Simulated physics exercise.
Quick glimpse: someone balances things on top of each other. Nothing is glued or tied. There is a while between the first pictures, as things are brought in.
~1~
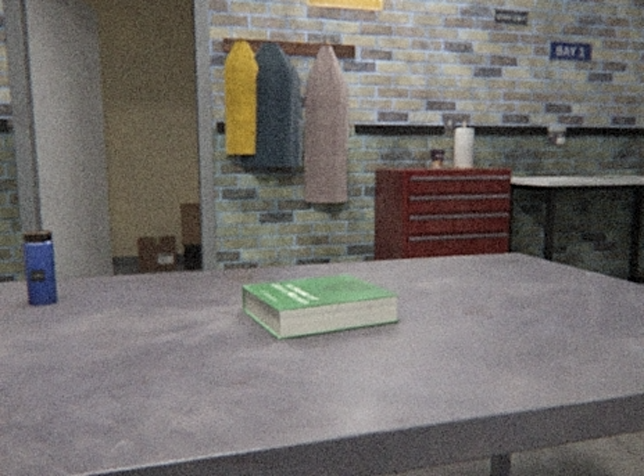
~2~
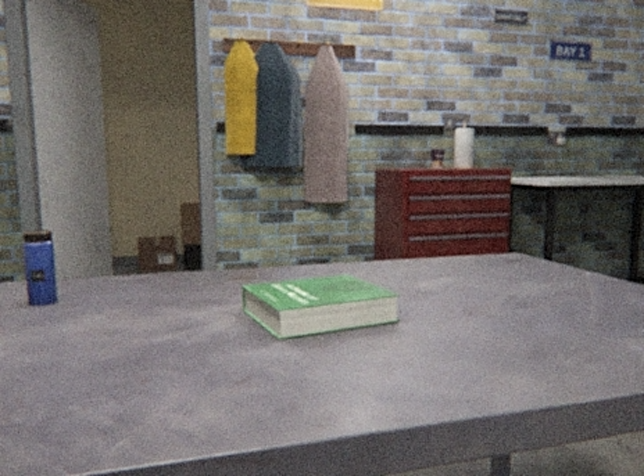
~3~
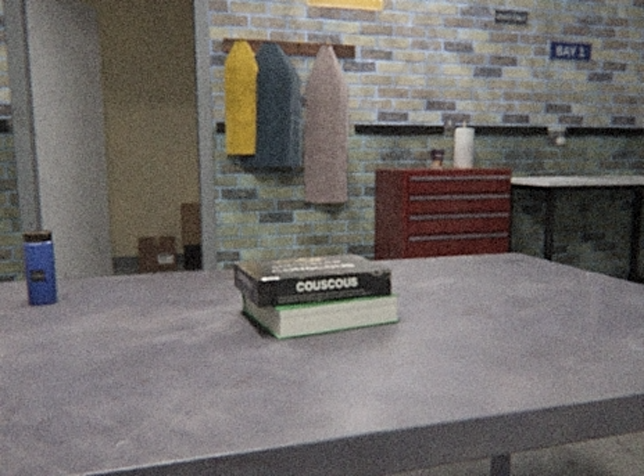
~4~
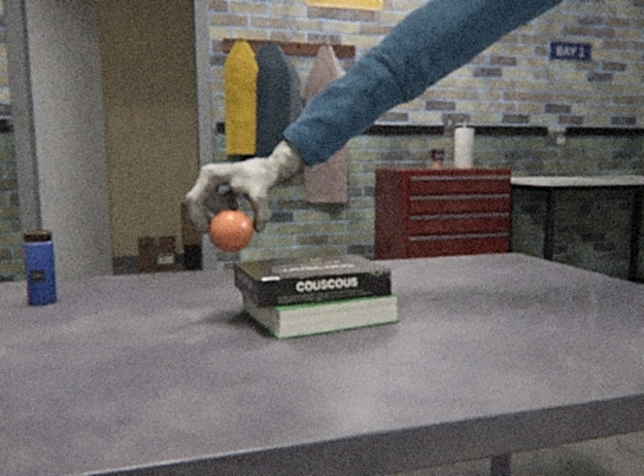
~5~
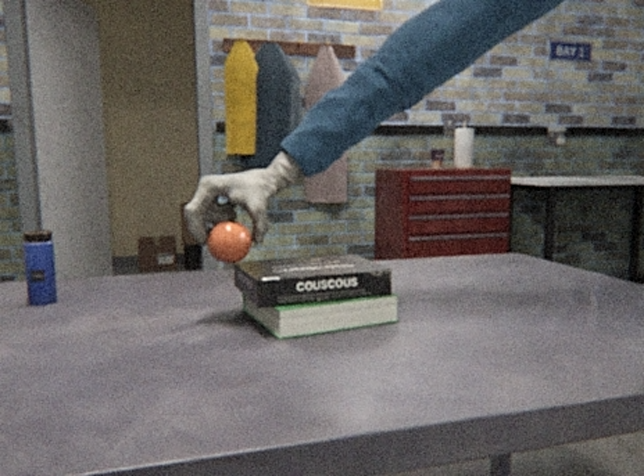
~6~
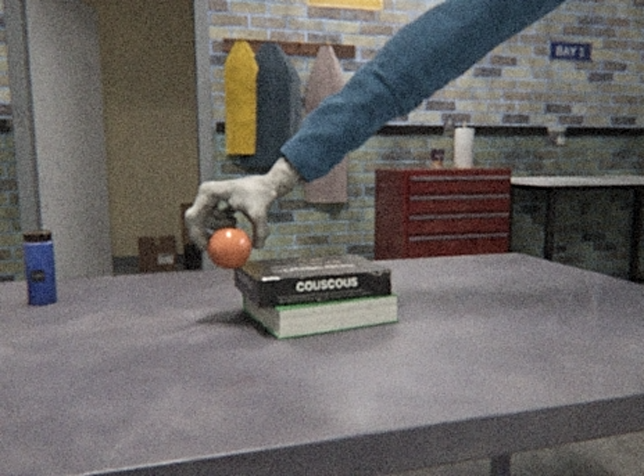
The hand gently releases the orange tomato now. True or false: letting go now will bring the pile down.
True.
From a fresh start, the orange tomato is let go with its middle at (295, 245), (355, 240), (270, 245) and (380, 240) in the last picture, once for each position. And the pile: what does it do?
Outcomes in order: No collapse, no collapse, no collapse, a collapse.
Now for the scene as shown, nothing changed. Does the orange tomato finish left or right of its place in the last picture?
Pretty clearly in the leftward direction.
Then, 0.30 s on from there, orange tomato now fallen.
Then, 1.60 s on from there, nothing new.
In the end, fallen, orange tomato; the other 3 unmoved. At the end, from the last picture's camera, orange tomato near (200, 306). The pile comes apart.
